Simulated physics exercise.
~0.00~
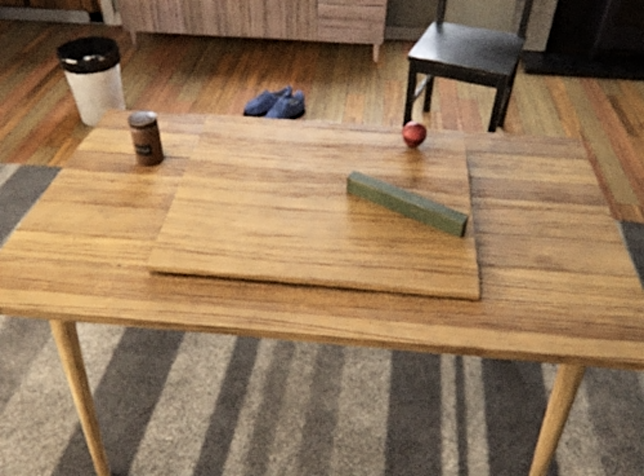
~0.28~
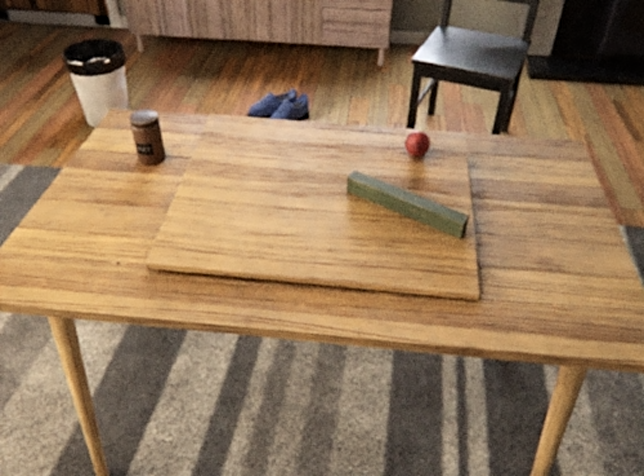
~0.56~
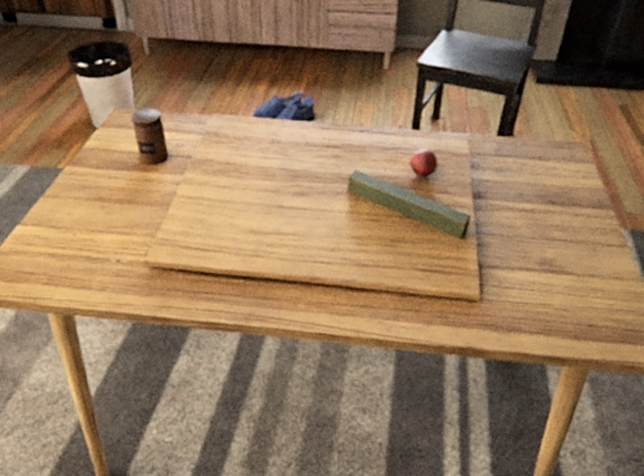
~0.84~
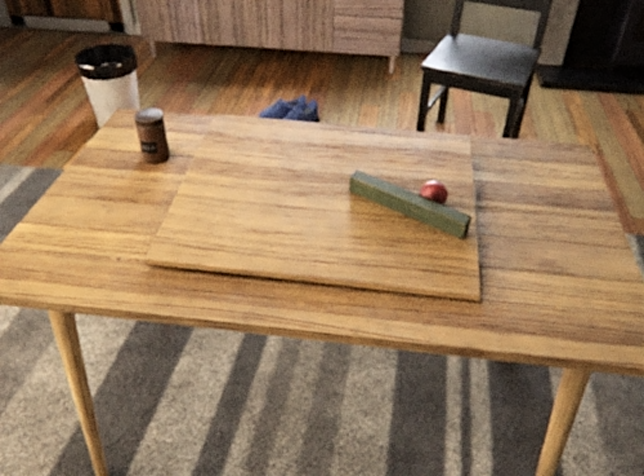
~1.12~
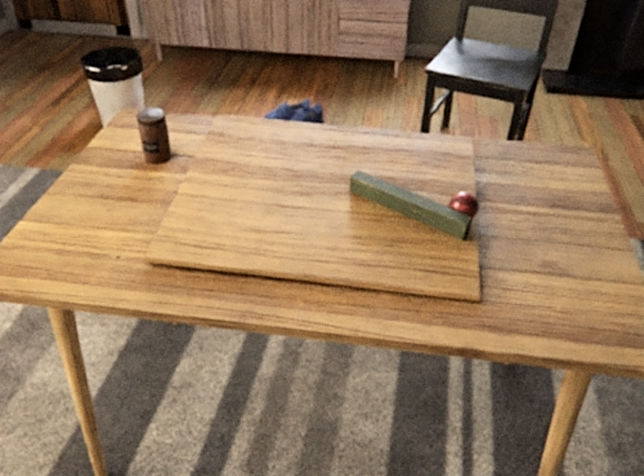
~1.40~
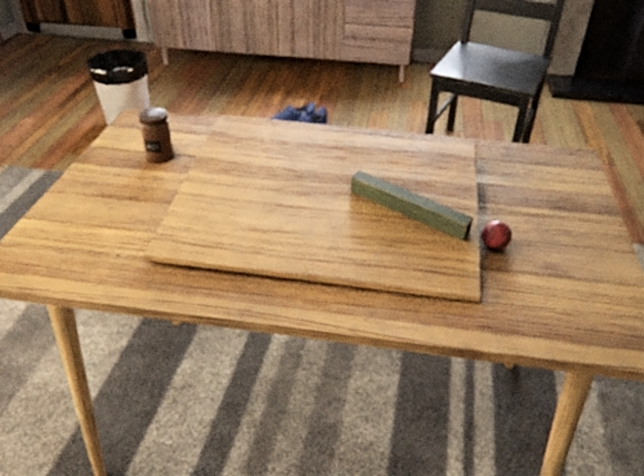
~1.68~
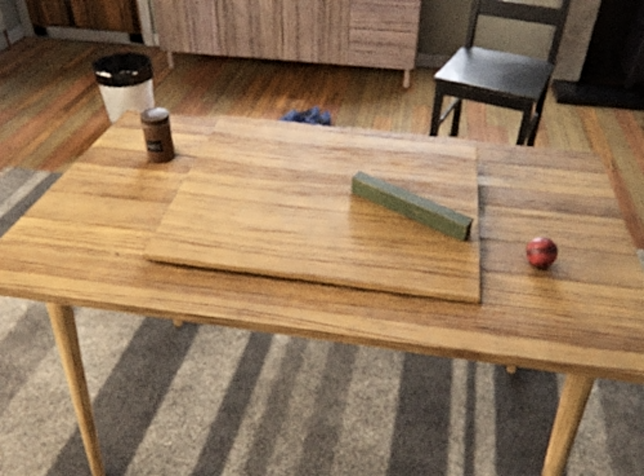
On a wooden table, a red ball rolls down a tilted board, follows a green block, and rolls off the right edge.
